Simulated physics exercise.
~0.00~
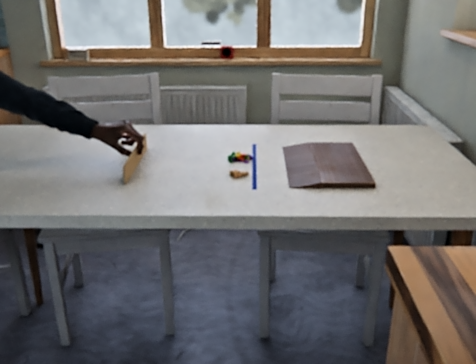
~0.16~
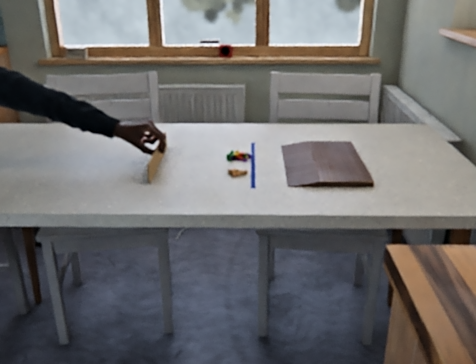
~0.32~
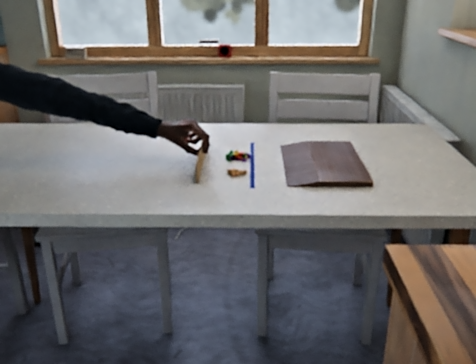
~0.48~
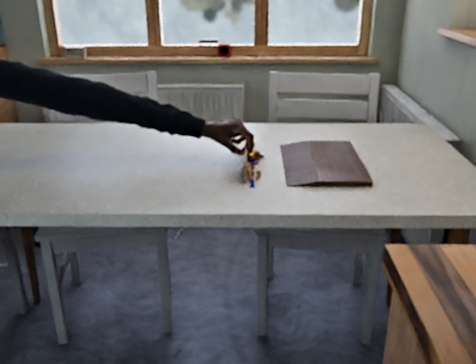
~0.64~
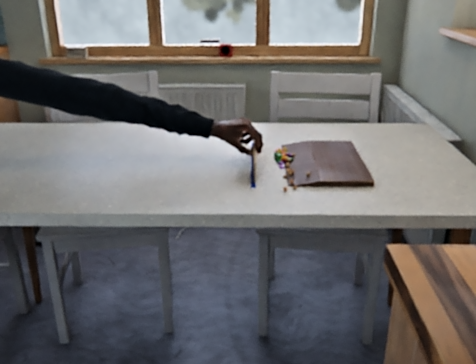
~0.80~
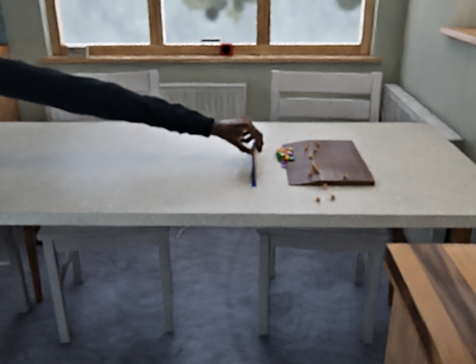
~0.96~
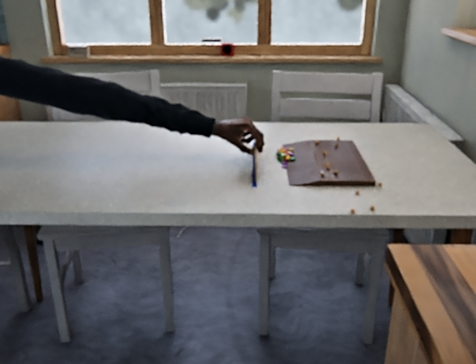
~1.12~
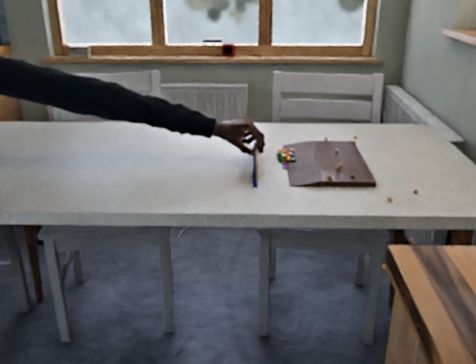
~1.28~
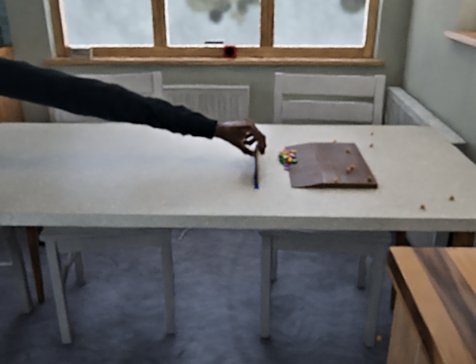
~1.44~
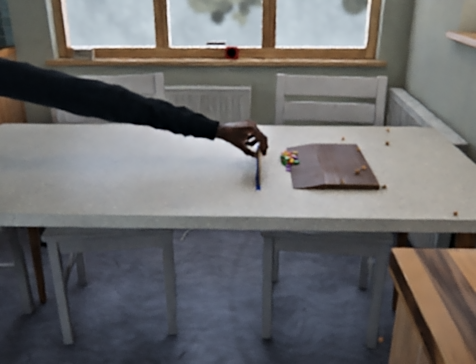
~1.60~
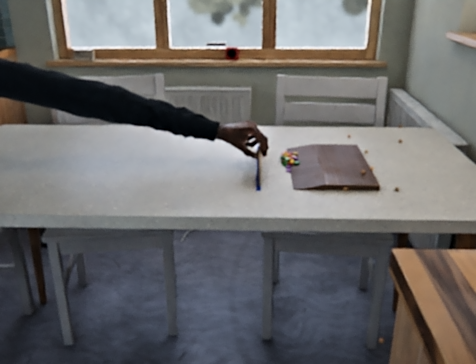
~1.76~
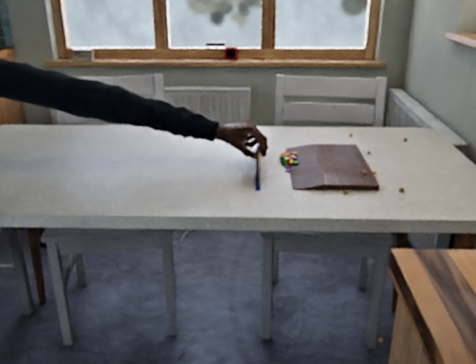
A dark-sleeved arm reaches in from the left over a long pale table, seen from the front in a room with a window, white chairs and a radiator behind. The hand holds a small upright card, with two little groups of loose pieces, a blue strip and a low brown ramp to the right. The card slides right, meets both groups and sweeps them along, then stops at the blue strip. The nearer brownish pieces scatter up over the ramp and come to rest beyond it, while the colourful farther group stays bunched at the ramp's left edge.
